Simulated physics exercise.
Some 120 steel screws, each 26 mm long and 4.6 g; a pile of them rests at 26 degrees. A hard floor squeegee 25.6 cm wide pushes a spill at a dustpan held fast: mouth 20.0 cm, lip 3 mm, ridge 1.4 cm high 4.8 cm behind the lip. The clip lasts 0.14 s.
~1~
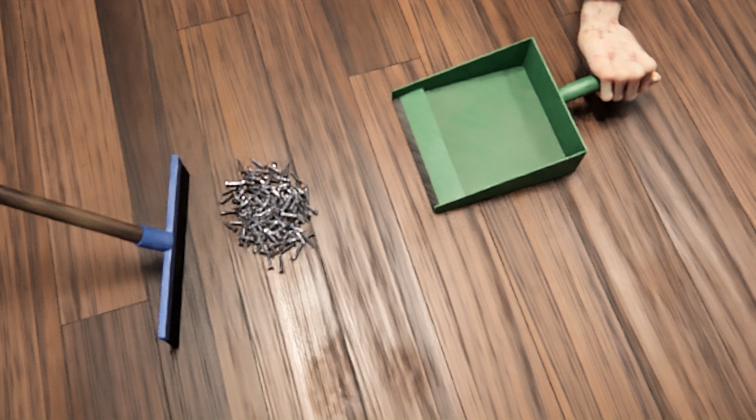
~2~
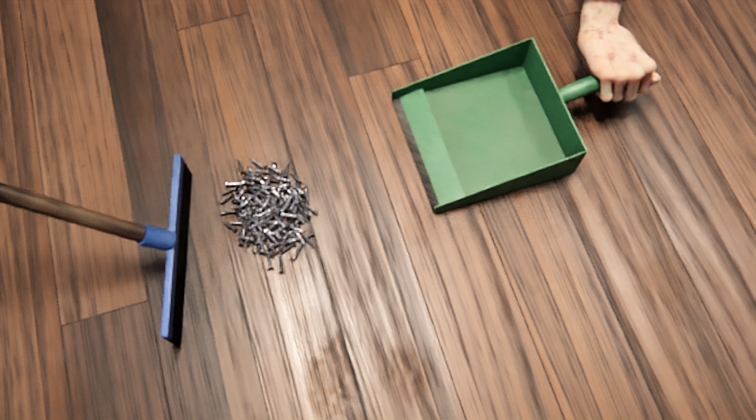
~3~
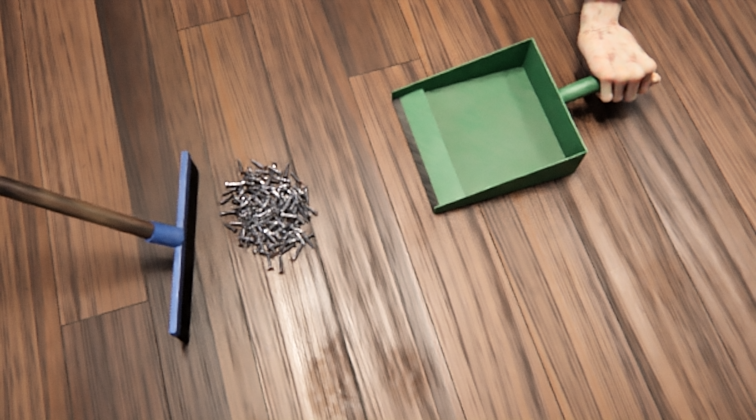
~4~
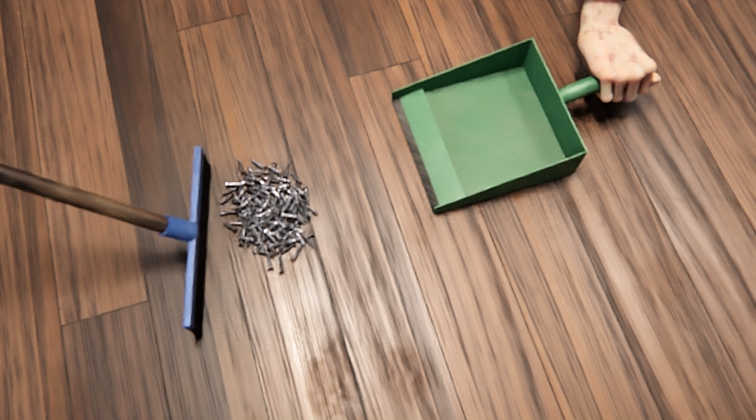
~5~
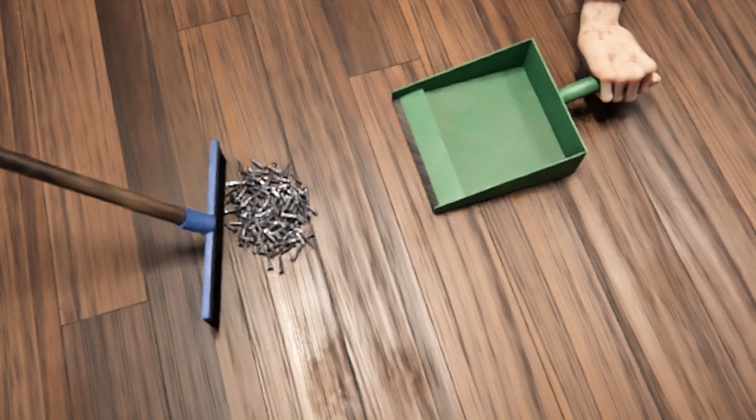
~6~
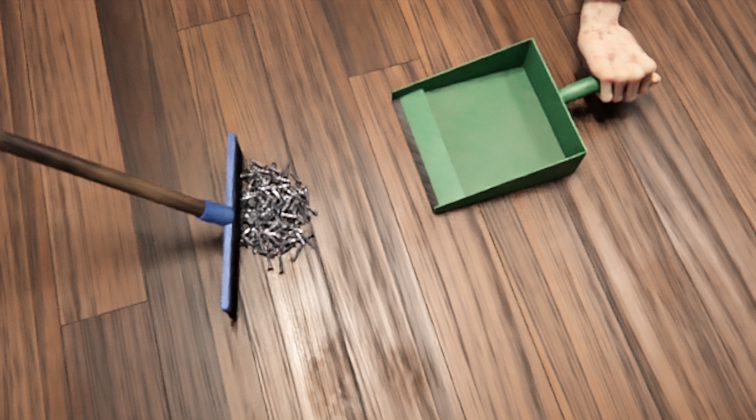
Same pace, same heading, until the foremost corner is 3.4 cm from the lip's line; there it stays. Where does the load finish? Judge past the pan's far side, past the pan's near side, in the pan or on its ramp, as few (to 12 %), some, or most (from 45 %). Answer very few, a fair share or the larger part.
Far side: Very few, near side: A fair share, pan: A fair share.
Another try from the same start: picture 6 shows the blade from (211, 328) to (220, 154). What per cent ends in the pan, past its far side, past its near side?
Pan 5, far 0, near 25.
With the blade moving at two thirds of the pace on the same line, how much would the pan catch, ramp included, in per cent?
In that case some 0 per cent.
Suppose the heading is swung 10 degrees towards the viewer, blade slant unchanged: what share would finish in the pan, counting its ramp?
In that case some 25 per cent.
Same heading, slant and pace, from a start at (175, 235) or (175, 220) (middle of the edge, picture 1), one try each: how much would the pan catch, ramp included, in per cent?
About 15 and 15 per cent.
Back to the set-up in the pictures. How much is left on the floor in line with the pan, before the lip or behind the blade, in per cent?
About 60 per cent.
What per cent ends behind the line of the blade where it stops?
About 0 per cent.
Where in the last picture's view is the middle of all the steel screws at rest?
Around (413, 176).
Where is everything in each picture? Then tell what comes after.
In the first picture, blade from (165, 337) to (177, 161), moved 0.0 cm, 0 of the pieces shifted so far; middle of the pieces at (272, 206); pan at (493, 132).
In the second picture, blade from (167, 336) to (180, 160), moved 0.4 cm, 0 of the pieces shifted so far; middle of the pieces at (272, 206).
In the third picture, blade from (175, 332) to (187, 157), moved 1.5 cm, 0 of the pieces shifted so far; middle of the pieces at (272, 207).
In the fourth picture, blade from (189, 326) to (200, 152), moved 3.4 cm, 0 of the pieces shifted so far; middle of the pieces at (272, 207).
In the fifth picture, blade from (208, 317) to (216, 146), moved 5.8 cm, 2 of the pieces shifted so far; middle of the pieces at (272, 207).
In the sixth picture, blade from (227, 308) to (233, 138), moved 8.5 cm, 36 of the pieces shifted so far; middle of the pieces at (272, 207); pan at (492, 133).
Then, 0.13 s after the last picture, middle of the blade 16 cm from the lip; 0 % over the lip, far side 0 %, near side 10 %.
Then, 0.22 s after the last picture, middle of the blade 9 cm from the lip; 0 % over the lip, far side 0 %, near side 15 %.
Then, 0.44 s after the last picture, middle of the blade 7 cm from the lip; 20 % over the lip, far side 0 %, near side 20 %.
In the end, far side 0 %, near side 20 %, pan 20 %, in front of the lip or behind the blade 60 %.
